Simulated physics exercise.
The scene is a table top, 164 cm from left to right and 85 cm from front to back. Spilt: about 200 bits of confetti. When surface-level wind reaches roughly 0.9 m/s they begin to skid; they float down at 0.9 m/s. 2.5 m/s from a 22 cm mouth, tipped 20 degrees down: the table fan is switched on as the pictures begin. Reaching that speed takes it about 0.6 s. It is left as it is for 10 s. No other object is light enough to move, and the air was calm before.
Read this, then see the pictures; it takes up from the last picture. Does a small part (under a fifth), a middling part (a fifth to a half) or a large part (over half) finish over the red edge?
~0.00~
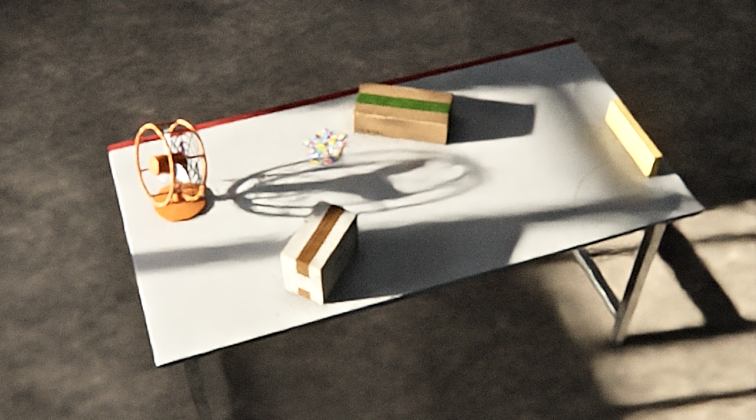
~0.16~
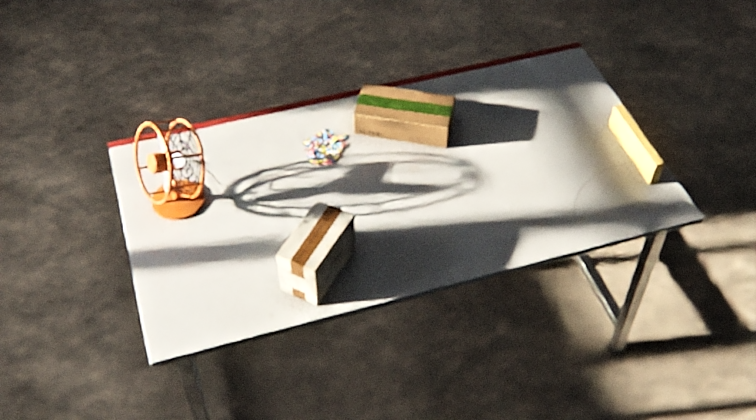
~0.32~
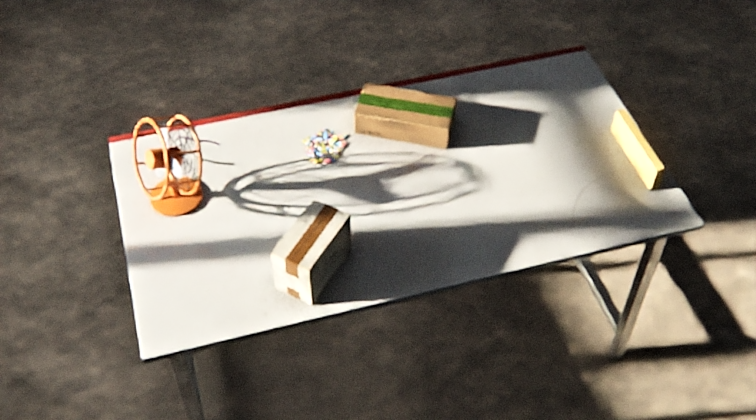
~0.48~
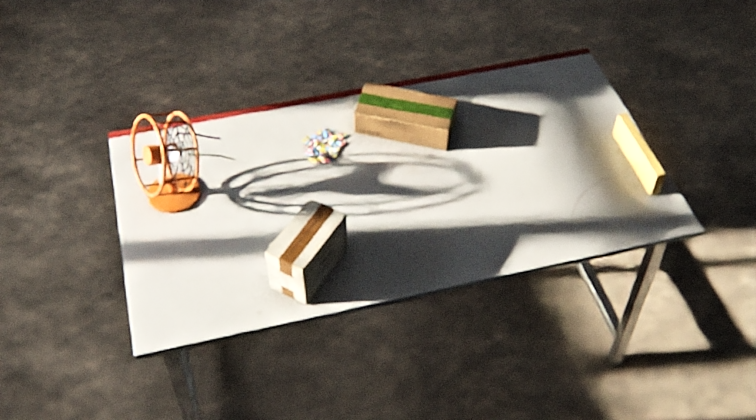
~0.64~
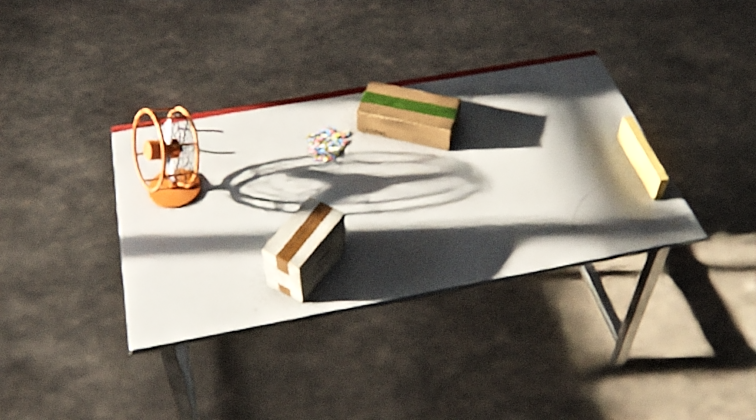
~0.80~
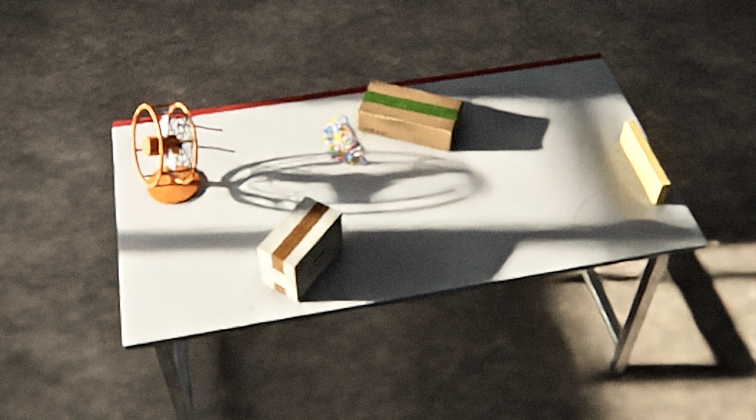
A middling part.
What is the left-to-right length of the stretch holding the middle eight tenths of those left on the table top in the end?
Looks like some 90 cm to me.
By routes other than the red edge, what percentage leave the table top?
Roughly 50 per cent.
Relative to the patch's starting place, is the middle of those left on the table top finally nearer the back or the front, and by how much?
Direction: Frontward; shift: About 25 cm.
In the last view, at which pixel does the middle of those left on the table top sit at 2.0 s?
About (594, 154).
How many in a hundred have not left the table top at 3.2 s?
That comes to roughly 40 % remaining.
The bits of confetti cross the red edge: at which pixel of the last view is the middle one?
(378, 85).
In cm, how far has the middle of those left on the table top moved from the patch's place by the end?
Close to 95 cm.
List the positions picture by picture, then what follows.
In the first frame, the middle of the bits of confetti is near (325, 147), none has stirred yet and the mouth of the table fan is at (171, 163).
In the second frame, the middle of the bits of confetti is near (326, 148), none has stirred yet and the red edge is centred on (356, 90).
In the third frame, the middle of the bits of confetti is near (325, 147), none has stirred yet, the top of a box is at (406, 105) and the top of a box is at (311, 233).
In the fourth frame, the middle of the bits of confetti is near (325, 147) and none has stirred yet.
In the fifth frame, the middle of the bits of confetti is near (328, 144) and about 5 % have left their places.
In the sixth frame, the middle of the bits of confetti is near (344, 140), the farthest in sight from the table fan is at (366, 152) and about 75 % have left their places.
After 2.0 s, 69 % are on the move or not yet settled, 30 % are over the red edge; the middle of those still in play is near (601, 155).
After 3.2 s, 43 % are on the move or not yet settled, 30 % are over the red edge; the middle of those still in play is near (631, 160).
After 5.5 s, 22 % are on the move or not yet settled, 31 % are over the red edge; the middle of those still in play is near (631, 160).
After 10.0 s, at the end, 31 % are over the red edge; the middle of those still in play is near (631, 161).
